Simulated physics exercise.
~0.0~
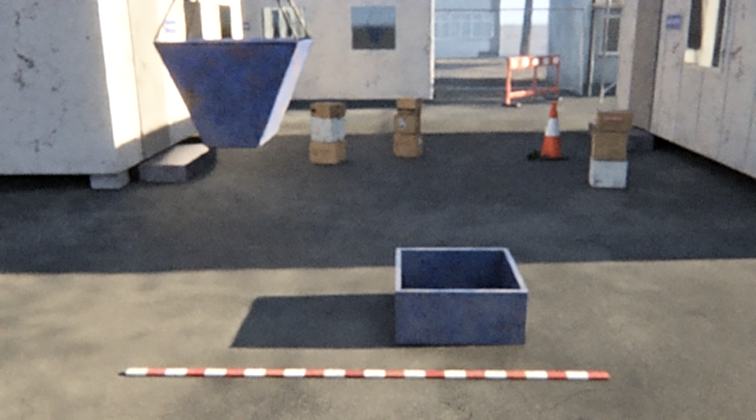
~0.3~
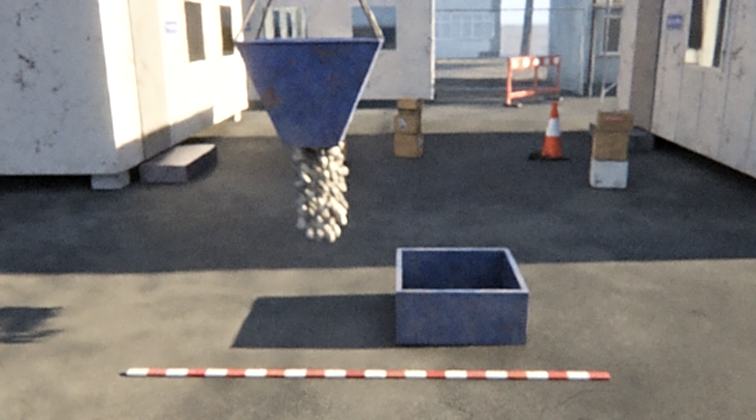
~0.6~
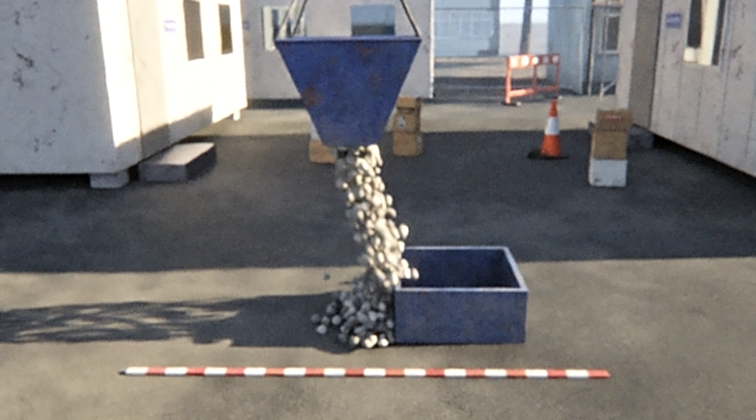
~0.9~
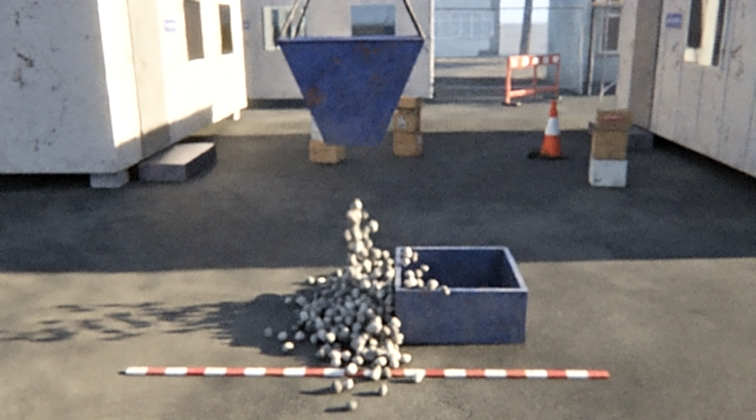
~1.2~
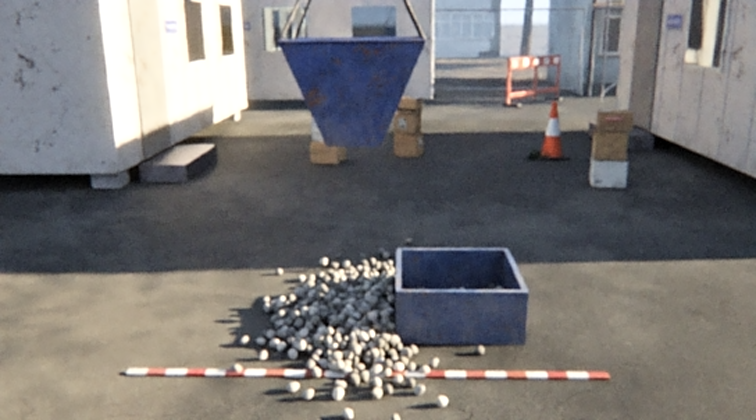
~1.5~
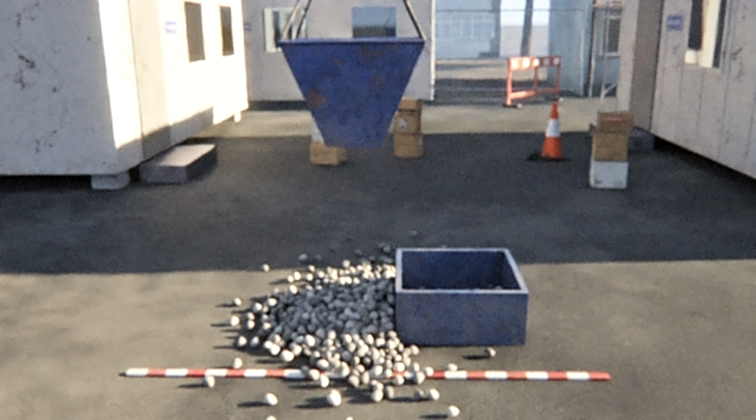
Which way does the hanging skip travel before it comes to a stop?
The hanging skip travels to the right, then stays in place above the yard.
